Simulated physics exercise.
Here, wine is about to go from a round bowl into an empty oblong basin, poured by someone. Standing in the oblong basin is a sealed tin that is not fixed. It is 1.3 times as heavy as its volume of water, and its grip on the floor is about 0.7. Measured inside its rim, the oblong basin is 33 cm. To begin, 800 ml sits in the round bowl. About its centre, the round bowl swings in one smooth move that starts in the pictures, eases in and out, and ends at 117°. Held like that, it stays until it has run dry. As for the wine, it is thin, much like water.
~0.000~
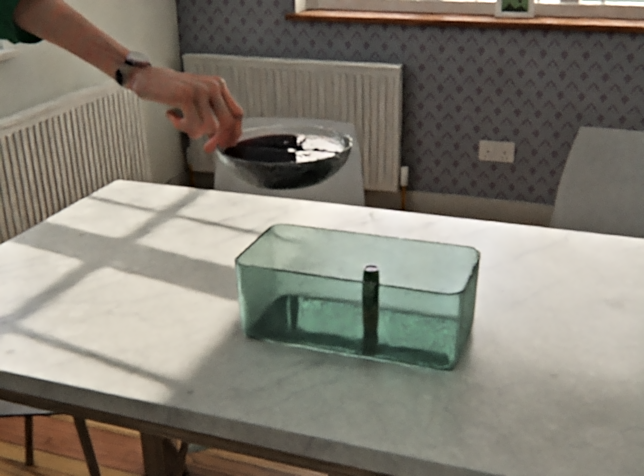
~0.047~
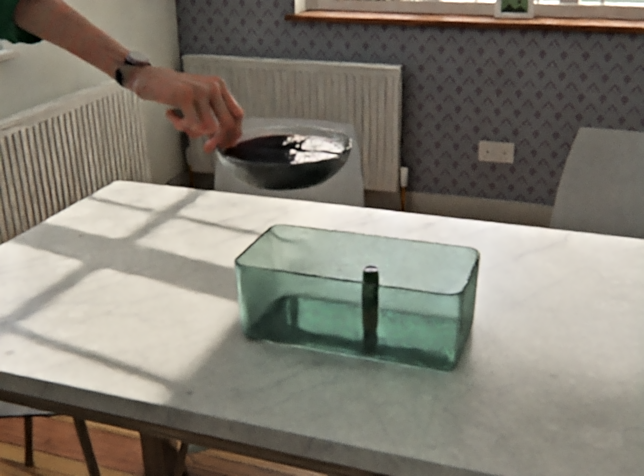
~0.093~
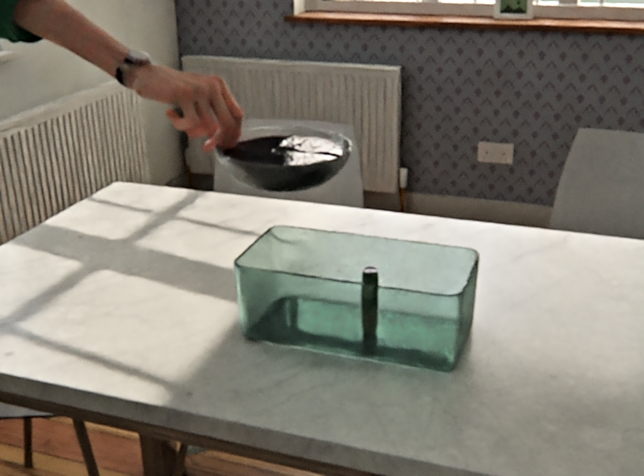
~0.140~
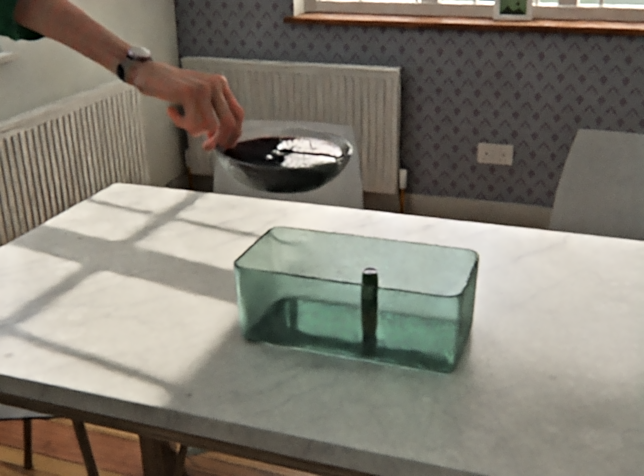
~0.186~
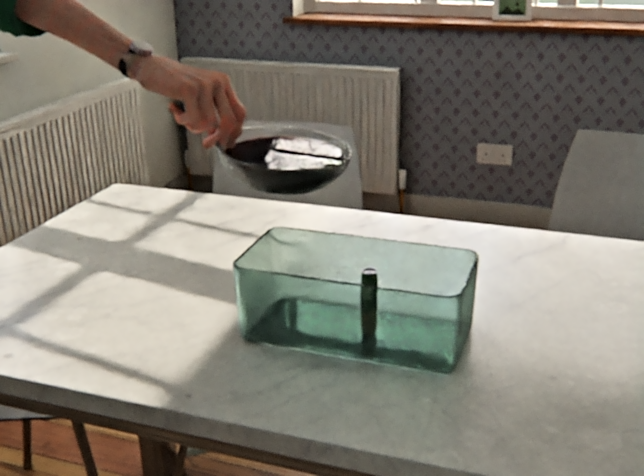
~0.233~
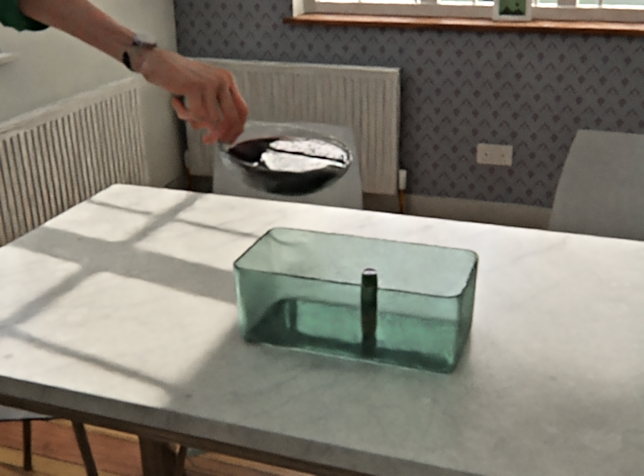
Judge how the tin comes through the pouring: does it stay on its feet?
It does not capsize.
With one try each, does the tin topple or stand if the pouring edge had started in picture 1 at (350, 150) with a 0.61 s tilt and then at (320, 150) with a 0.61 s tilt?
Try 1: Tipped over; try 2: Tipped over.
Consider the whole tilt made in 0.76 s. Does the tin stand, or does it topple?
In that case the tin stays vertical.
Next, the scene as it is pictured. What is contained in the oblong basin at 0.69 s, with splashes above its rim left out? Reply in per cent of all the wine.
48 %, more or less.
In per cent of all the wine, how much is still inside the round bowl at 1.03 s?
I reckon near 0 per cent still sits there.
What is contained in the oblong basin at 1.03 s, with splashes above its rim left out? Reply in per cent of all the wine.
Roughly 100 per cent.
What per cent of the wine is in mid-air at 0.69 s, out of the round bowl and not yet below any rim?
34 %.
Then, 0.69 s in, the tilt is 67° and 17 per cent is still to pour; the tin stands where it began.
Then, 1.03 s in, the tilt is 107° and 0 per cent is still to pour; the tin stands where it began.
Then, 1.39 s in, the tilt is 117° and 0 per cent is still to pour; the tin stands where it began.
Then, 1.77 s in, the tilt is 117° and 0 per cent is still to pour; the tin stands where it began.
Finally, the tin stands where it began.
